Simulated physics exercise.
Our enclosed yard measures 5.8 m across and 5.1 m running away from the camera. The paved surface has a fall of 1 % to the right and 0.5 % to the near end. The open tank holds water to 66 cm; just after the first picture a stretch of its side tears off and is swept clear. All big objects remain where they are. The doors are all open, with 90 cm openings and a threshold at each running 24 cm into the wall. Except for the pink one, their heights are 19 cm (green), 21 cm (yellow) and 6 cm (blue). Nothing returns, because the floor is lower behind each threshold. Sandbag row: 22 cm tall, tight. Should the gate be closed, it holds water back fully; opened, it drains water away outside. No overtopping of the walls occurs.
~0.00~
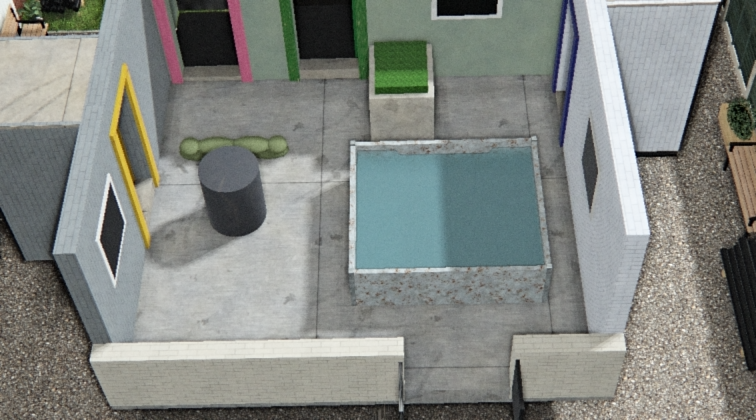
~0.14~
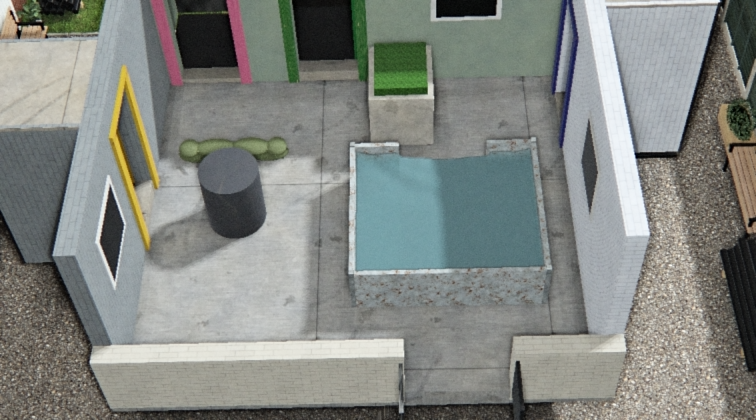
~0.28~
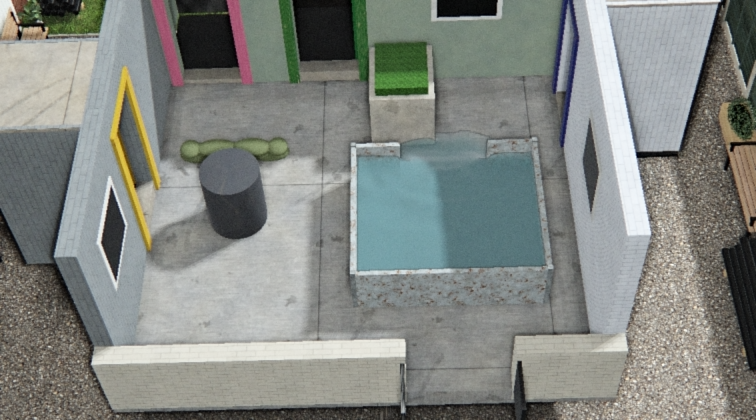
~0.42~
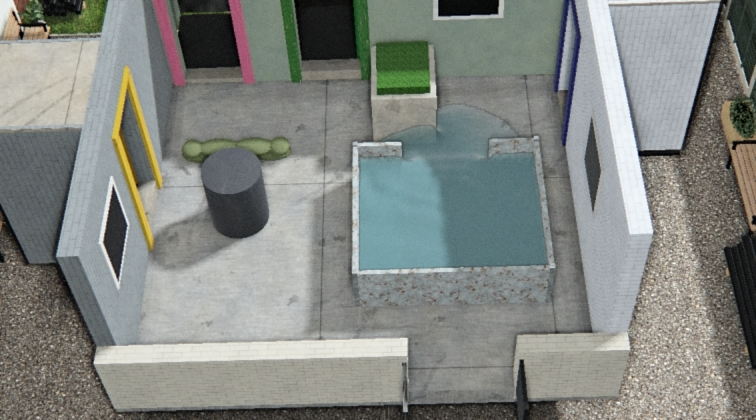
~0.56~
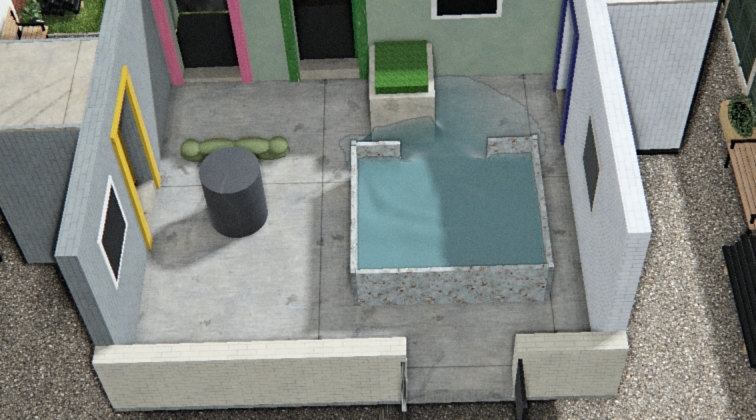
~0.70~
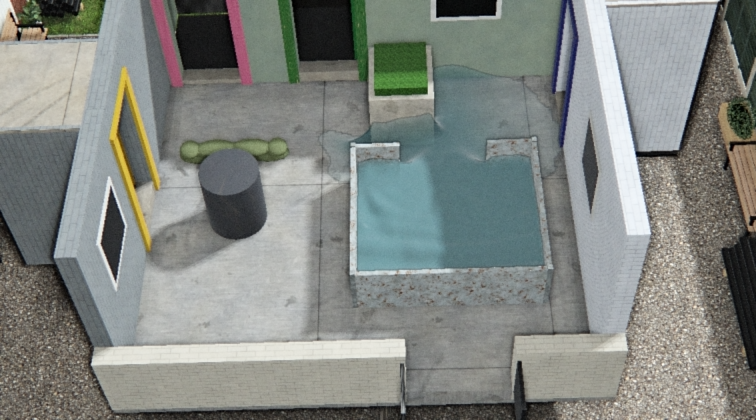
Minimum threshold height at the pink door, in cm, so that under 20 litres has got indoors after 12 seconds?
Approx. 11.5 cm.
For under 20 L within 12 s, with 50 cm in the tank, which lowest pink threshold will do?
Roughly 7.0 centimetres.
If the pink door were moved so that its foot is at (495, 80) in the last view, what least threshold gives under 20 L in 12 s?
It needs about 33 cm.
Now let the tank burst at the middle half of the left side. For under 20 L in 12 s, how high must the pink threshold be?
Then roughly 9.5 cm.
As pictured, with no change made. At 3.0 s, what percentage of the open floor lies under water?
I'd say near 60 percent is wet.
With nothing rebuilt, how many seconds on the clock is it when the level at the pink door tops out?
About 4.5 seconds.
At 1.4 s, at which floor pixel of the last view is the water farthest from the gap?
Close to pixel (251, 120).
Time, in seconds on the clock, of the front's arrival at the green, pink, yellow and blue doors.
The green door gets it at 1.2 s, the pink door at 2.2 s, the yellow door at 2.0 s and the blue door at 0.8 s.
After 1.4 s water covers 30 % of the floor, deepest (68 cm) near (551, 77); it has not reached the pink door.
After 3.0 s water covers 60 % of the floor, deepest (30 cm) near (539, 77); 6 cm at the pink door, 1 litre in over its 8 cm threshold.
After 12.0 s water covers 95 % of the floor, deepest (15 cm) near (594, 370); 8 cm at the pink door, 51 litres in over its 8 cm threshold.
At the pink door as built, the water arrived by 2.2 s and peaked near 15 cm at 4.6 s.
With a threshold of 9.5 cm, 34 litres would have come in within the 12 s; with 12.5 cm, 14 litres. So under 20 litres takes about 11.5 cm.
